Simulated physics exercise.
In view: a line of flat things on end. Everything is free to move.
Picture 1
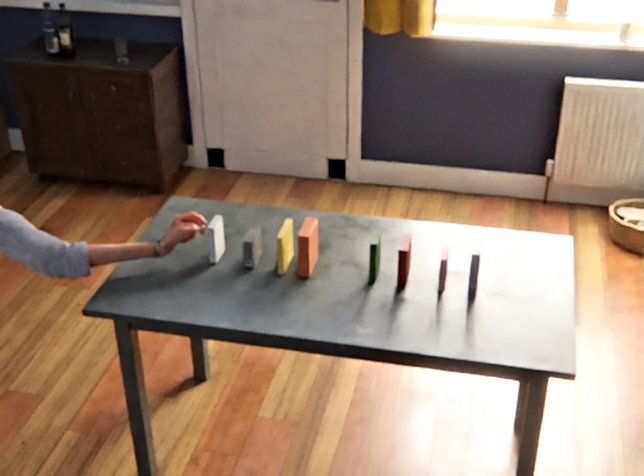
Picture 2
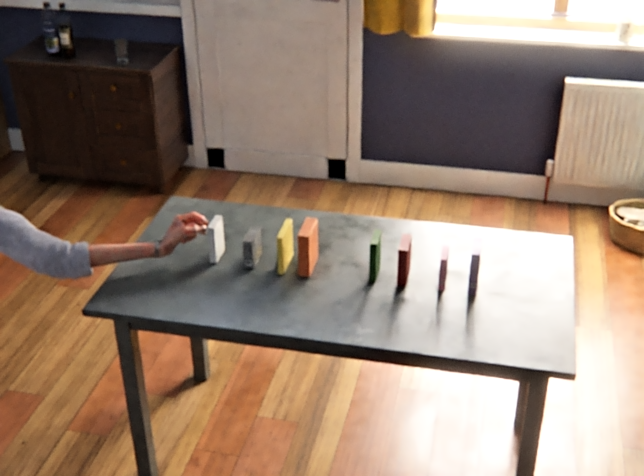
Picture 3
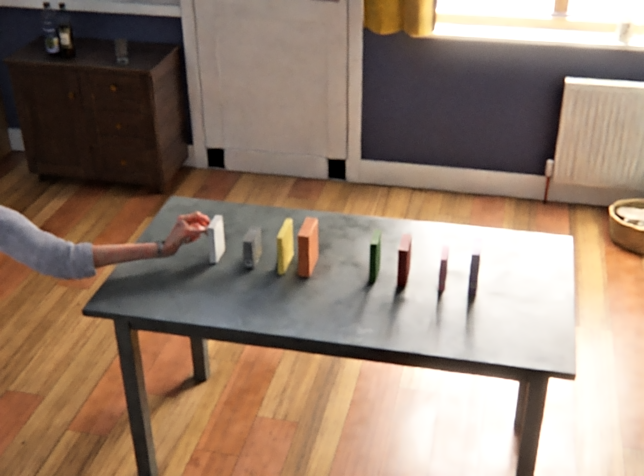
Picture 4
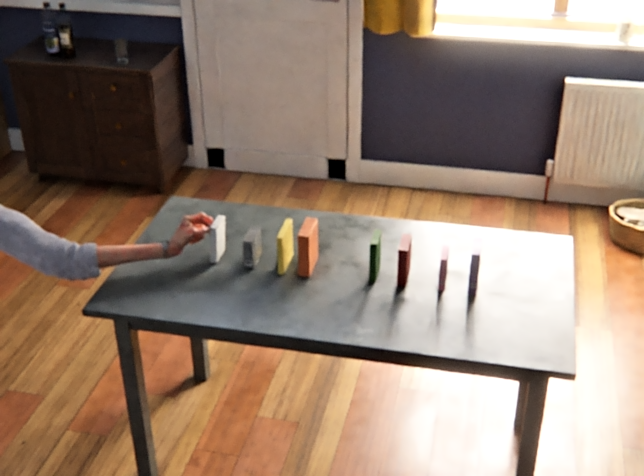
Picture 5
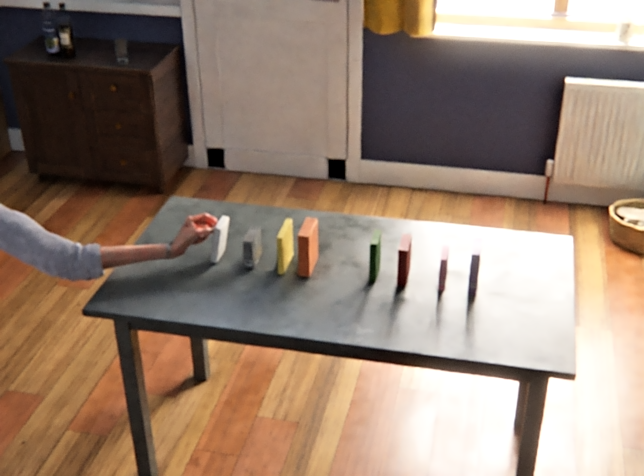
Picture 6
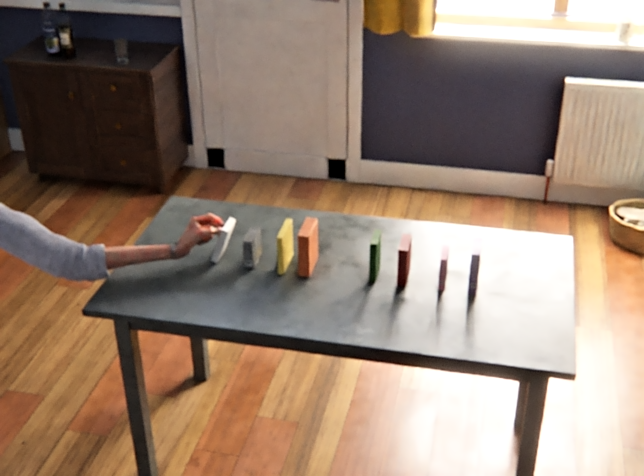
A white board at the left end of a spaced-out line of upright, differently coloured pieces on a dark table stood still at first, then tilted rightward as a hand pushed it.
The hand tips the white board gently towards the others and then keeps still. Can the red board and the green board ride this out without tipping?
The red board stays upright and the green board stays upright.
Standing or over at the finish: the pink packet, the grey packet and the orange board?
The pink packet is still upright; the grey packet tips over; the orange board keeps standing.
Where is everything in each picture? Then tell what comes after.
The first picture shows red board (404, 260); green board (375, 256).
The second picture shows grey packet (253, 247); orange board (308, 247).
The third picture shows yellow board (285, 246); pink packet (444, 267).
The fourth picture shows white board 4° over; grey packet (253, 247); orange board (308, 247).
The fifth picture shows white board 11° over; yellow board (285, 246); pink packet (444, 267).
The sixth picture shows white board 21° over; red board (404, 260); green board (375, 256).
Then, 0.20 s on from there, white board 72° over; grey packet turned 49° from how it was put.
Then, 0.40 s on from there, white board 75° over; grey packet turned 70° from how it was put; yellow board turned 21° from how it was put.
In the end, toppled on the table, grey packet; left askew, yellow board and orange board; the other 3 unmoved. At the end, from the last picture's camera, red board near (404, 260), green board near (375, 256).
